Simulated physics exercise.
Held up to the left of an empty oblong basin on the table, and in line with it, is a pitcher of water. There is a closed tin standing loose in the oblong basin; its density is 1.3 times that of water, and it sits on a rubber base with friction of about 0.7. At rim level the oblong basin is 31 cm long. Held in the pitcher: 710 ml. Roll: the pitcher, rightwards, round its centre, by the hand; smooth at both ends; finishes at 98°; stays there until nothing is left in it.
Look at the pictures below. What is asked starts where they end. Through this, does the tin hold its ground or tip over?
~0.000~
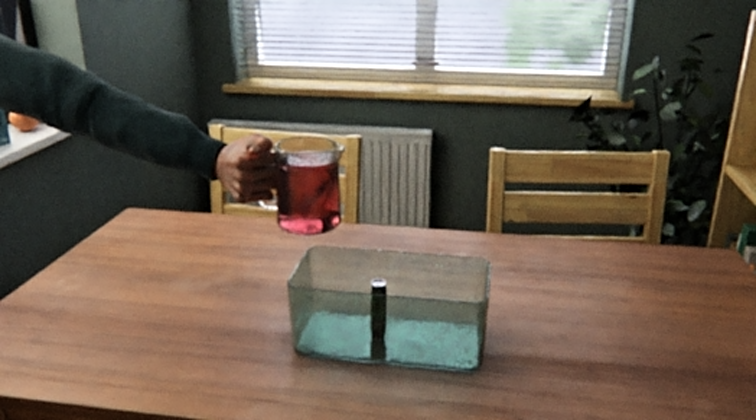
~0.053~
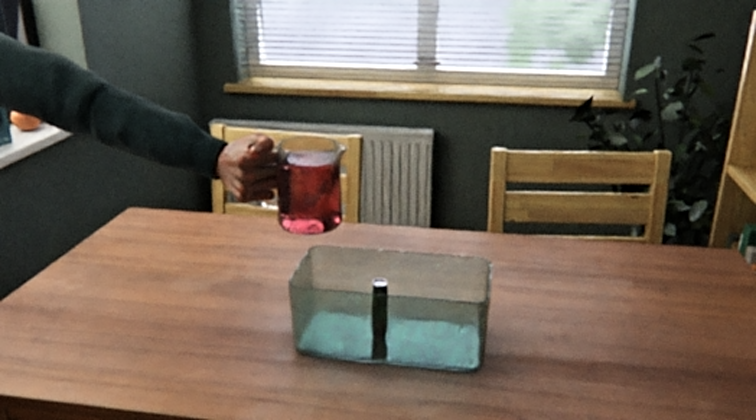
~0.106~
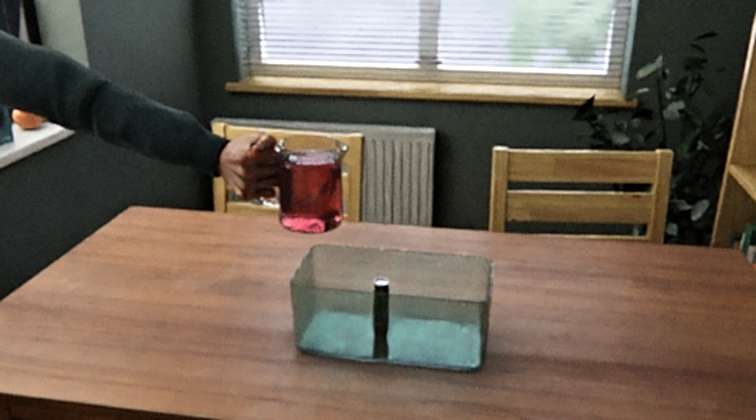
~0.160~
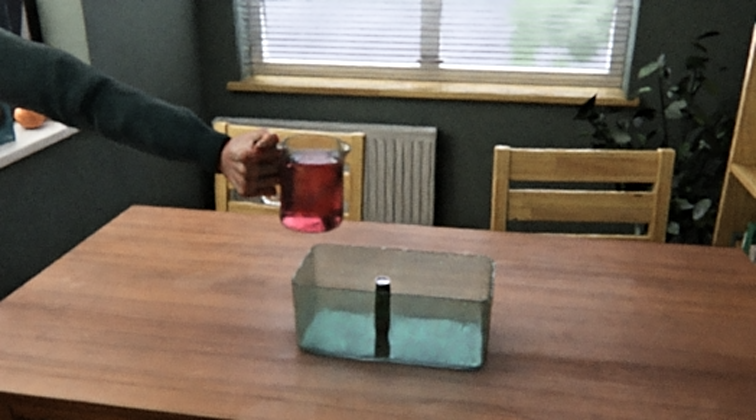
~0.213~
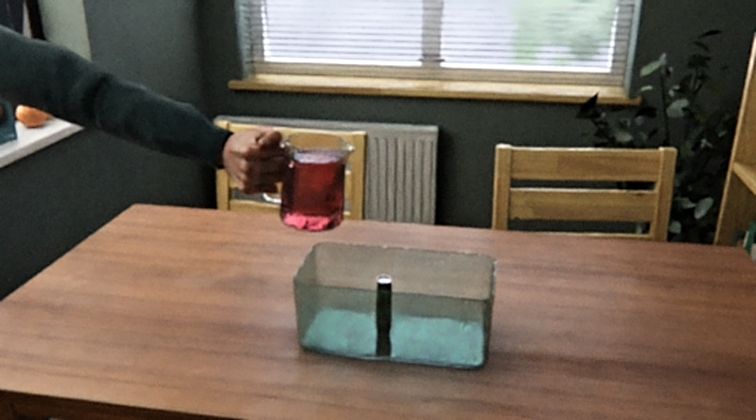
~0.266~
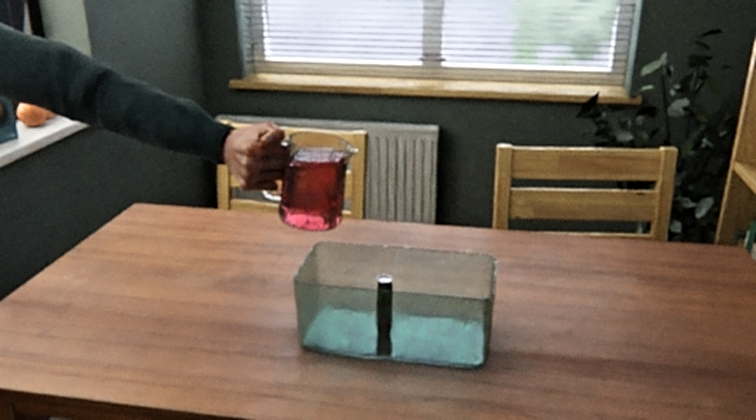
It is left on its base.
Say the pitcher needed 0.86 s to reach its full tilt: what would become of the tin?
The tin would stay balanced.
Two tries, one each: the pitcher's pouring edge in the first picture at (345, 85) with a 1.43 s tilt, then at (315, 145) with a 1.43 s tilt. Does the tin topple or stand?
The tin stays vertical the first time and overturns the second time.
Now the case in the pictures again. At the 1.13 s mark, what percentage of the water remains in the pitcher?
About 54 % is still there.
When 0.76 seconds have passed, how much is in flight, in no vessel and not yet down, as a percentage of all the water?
I'd say close to 6 per cent.
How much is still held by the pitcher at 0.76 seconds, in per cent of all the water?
About 94 percent.
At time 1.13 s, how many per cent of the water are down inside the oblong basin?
Some 28 percent of the total.
By 0.76 s the tilt is 54° and 93 per cent is still to pour; the tin stands where it began.
By 1.13 s the tilt is 88° and 54 per cent is still to pour; the tin stands where it began.
By 1.51 s the tilt is 98° and 13 per cent is still to pour; the tin stands where it began.
By 1.93 s the tilt is 98° and 2 per cent is still to pour; the tin stands where it began.
At rest the tin stands where it began.
